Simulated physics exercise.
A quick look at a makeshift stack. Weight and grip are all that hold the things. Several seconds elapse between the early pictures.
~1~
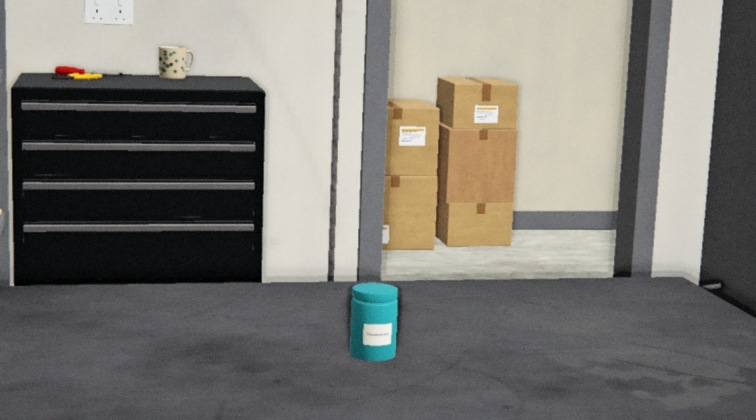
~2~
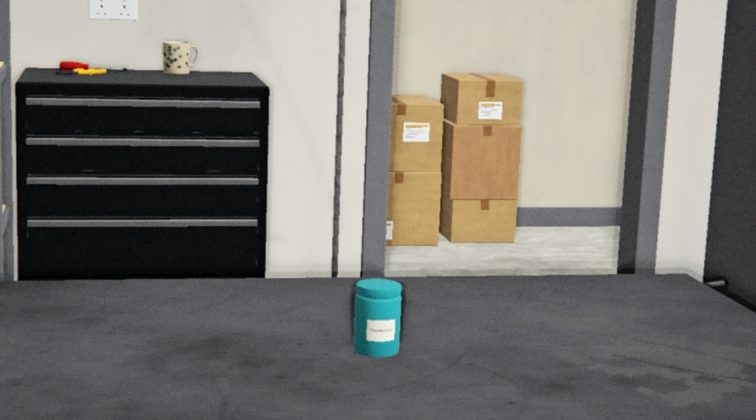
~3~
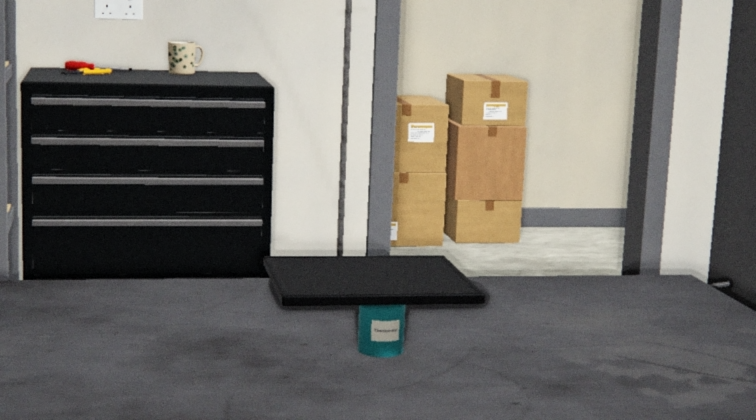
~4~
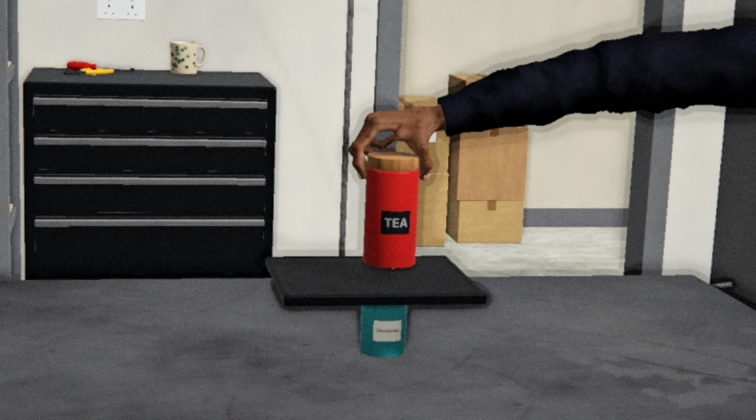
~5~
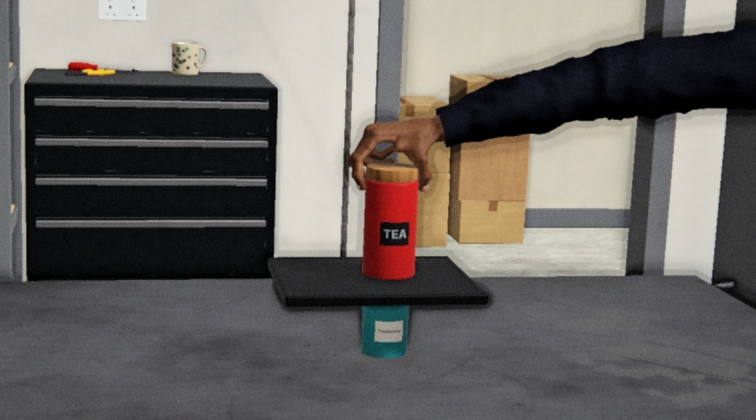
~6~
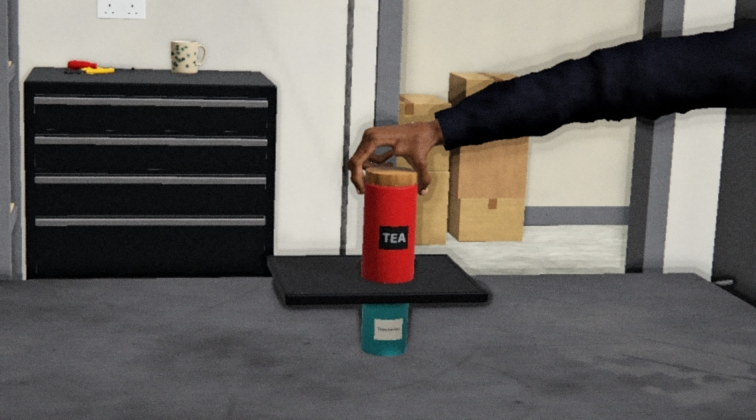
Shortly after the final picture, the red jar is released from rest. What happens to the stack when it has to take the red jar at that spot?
It remains standing.
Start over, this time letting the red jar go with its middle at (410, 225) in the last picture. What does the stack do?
Outcome: Stable.
Then, 0.20 s later than the last frame, all is still.
Then, 0.40 s later than the last frame, red jar resting near (389, 224).
When it is over, all 3 as before. End places, in pixels of the last picture, red jar near (389, 224). The stack holds.
